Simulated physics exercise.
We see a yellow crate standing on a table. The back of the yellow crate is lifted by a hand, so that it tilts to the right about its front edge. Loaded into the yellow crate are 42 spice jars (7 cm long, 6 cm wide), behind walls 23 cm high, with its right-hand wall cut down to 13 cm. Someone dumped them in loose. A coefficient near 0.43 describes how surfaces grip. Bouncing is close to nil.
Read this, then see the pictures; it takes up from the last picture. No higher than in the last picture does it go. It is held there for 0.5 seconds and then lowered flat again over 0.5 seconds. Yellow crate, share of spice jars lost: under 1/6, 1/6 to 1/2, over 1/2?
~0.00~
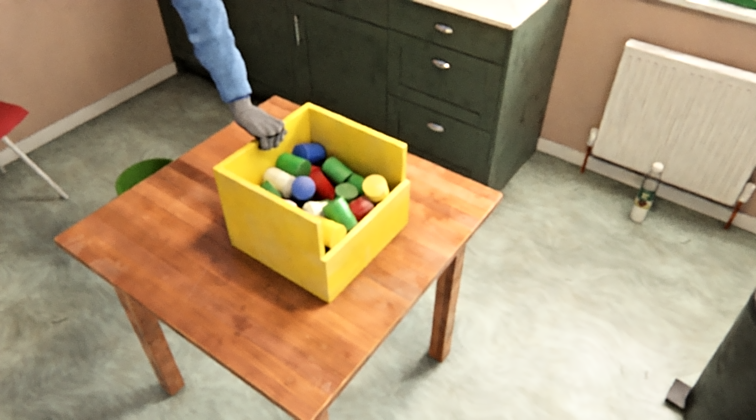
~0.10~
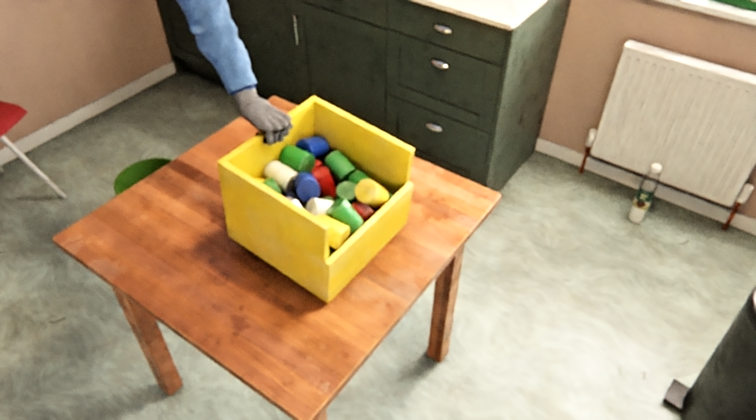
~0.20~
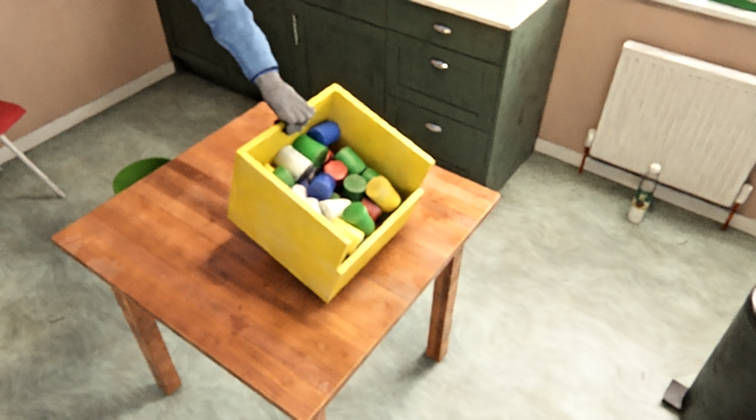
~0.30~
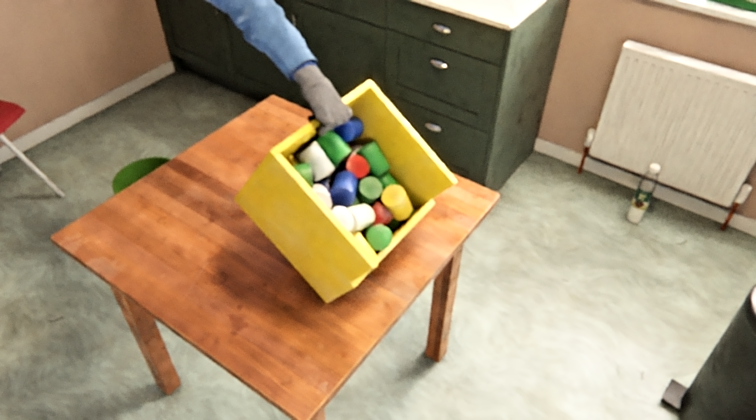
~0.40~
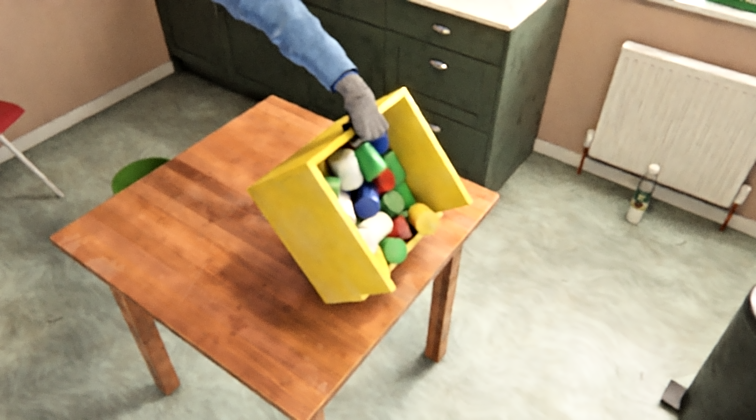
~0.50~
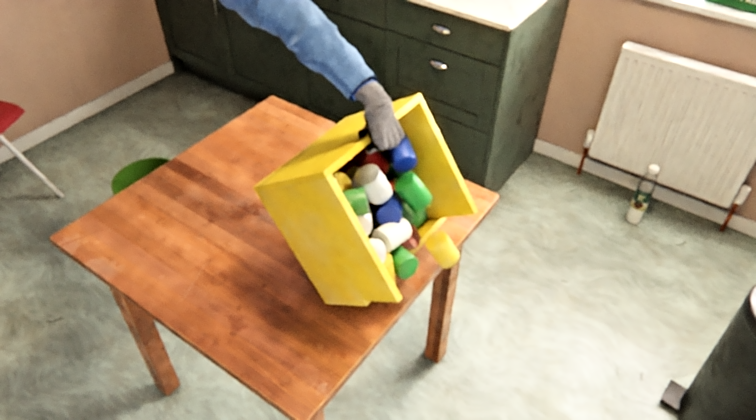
The loss is one sixth to half.
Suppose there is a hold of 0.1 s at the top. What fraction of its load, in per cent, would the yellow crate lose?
The yellow crate would shed 30 percent of its load.
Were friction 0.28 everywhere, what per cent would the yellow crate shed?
Yellow crate 30 per cent.
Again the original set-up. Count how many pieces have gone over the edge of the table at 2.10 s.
About 12.
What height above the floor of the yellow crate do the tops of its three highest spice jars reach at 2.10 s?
I'd say near 14 cm.
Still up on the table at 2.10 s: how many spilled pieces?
The number is some 0.
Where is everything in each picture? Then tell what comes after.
In the first frame (places track the rim corner closest to us here), yellow crate (320, 222); tipped 0°; all still inside.
Yellow crate (328, 227); tipped 6°, in the second frame.
Yellow crate (350, 243); tipped 19°, in the third frame.
Yellow crate (376, 267); tipped 36°, in the fourth frame.
Yellow crate (394, 290); tipped 49°, in the fifth frame.
Yellow crate (401, 300); tipped 55°; 1 out, the lowest jar at (443, 250), in the sixth frame.
After 0.76 s, tilt 55°; the yellow crate is down by 9 of 42.
After 1.08 s, tilt 51°; the yellow crate is down by 11 of 42.
After 1.53 s, tilt 0°; the yellow crate is down by 12 of 42.
When it is over (at 2.10 s), the yellow crate is down by 12 of 42. Asked share, 12 of 42, 29 per cent.
